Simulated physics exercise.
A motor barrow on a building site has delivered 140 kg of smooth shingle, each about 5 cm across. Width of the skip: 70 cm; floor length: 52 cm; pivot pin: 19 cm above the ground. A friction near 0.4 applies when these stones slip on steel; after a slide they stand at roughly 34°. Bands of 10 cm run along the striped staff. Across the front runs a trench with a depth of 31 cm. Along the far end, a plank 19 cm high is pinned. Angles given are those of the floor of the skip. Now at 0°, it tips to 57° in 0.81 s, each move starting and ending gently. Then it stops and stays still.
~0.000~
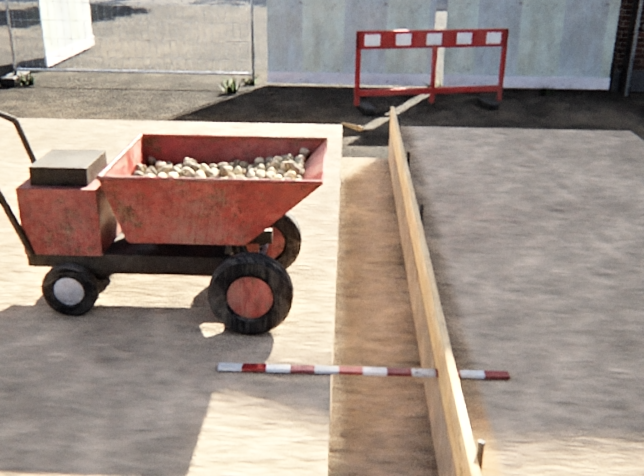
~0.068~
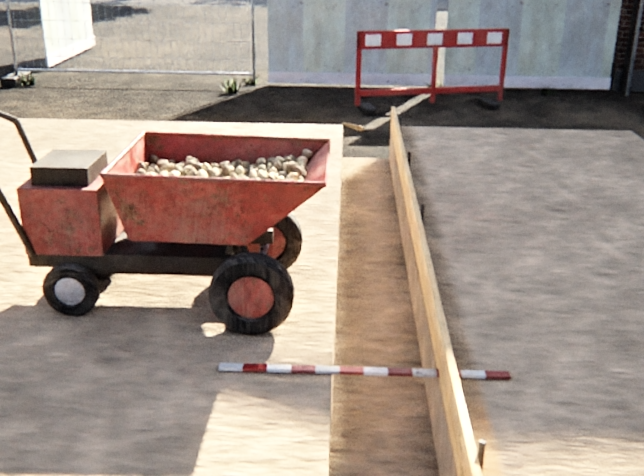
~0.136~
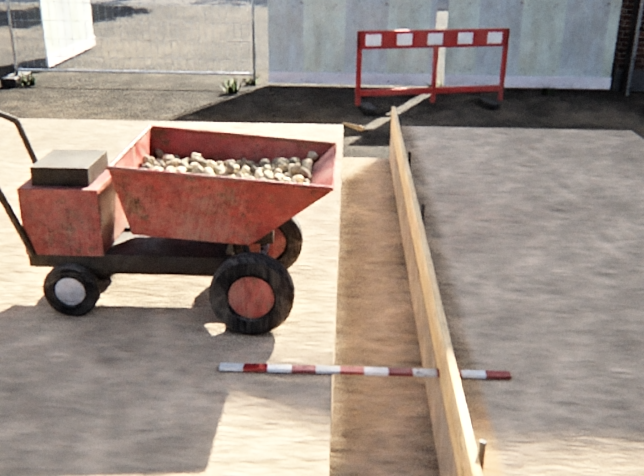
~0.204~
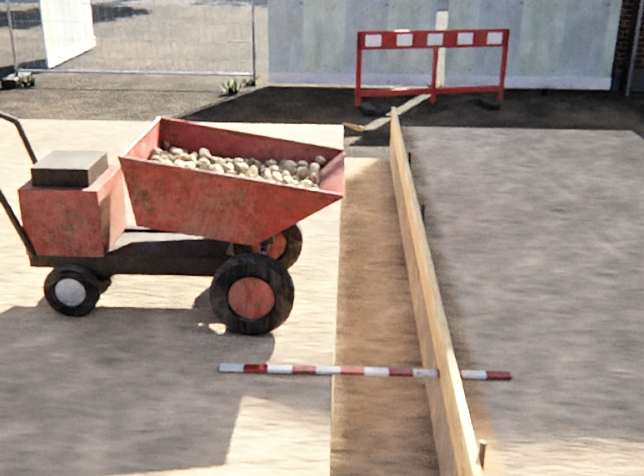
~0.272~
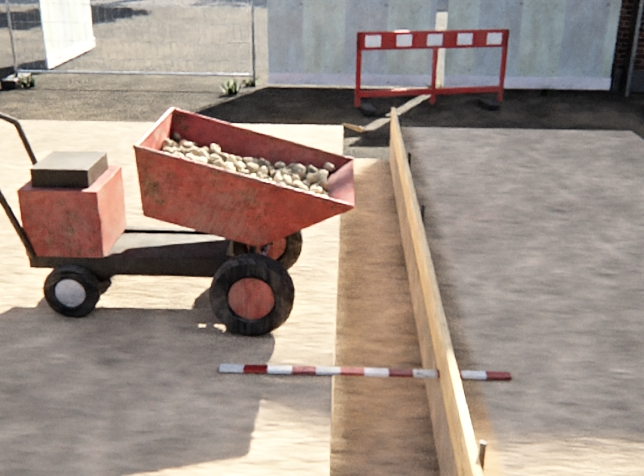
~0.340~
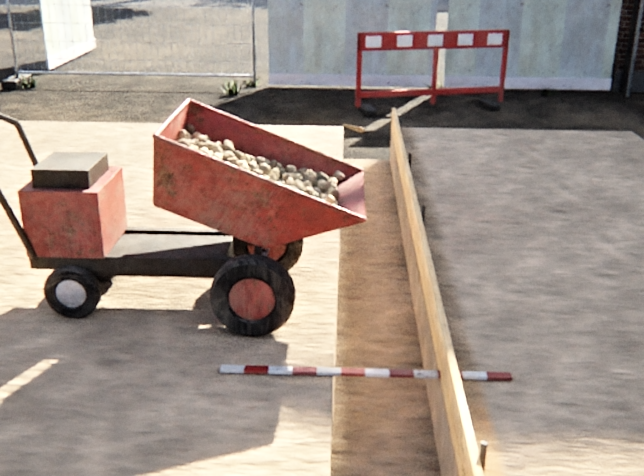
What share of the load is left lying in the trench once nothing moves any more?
About 78 per cent.
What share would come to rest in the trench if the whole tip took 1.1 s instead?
Something close to 85 per cent.
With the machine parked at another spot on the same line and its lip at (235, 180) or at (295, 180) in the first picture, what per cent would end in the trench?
It comes to about 100 and 100 in a hundred.
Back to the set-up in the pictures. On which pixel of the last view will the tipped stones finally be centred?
I'd point somewhere around (401, 346).
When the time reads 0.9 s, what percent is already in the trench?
10 per cent, give or take.
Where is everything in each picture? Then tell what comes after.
Lip at (323, 183), floor tilted 0°, highest stones at (288, 165), in the first frame.
The skip is at 1°, its lip at (326, 185); the top of the load is at (256, 166); the stones move at 0.2 m/s on average, in the second frame.
Lip at (333, 189), floor tilted 4°, highest stones at (213, 166); the stones move at 0.5 m/s on average, in the third frame.
The skip is at 9°, its lip at (343, 197); the top of the load is at (178, 160); the stones move at 0.6 m/s on average, in the fourth frame.
The skip is at 15°, its lip at (354, 207); the top of the load is at (176, 148); the stones move at 0.8 m/s on average, in the fifth frame.
The skip is at 22°, its lip at (365, 220); the top of the load is at (187, 140); the stones move at 0.8 m/s on average, in the sixth frame.
After 0.6 s the floor is at 48°; 100 % in the skip; the foremost stones are at (372, 245).
After 0.9 s the floor is at 57°; 89 % in the skip, 11 % in the trench; the foremost stones are at (434, 273).
After 1.3 s the floor is at 57°; 41 % in the skip, 39 % in the trench, 19 % past the trench; the foremost stones are at (543, 312).
After 3.2 s the floor is at 57°; 0 % in the skip, 78 % in the trench, 22 % past the trench; the foremost stones are past the picture's edge.
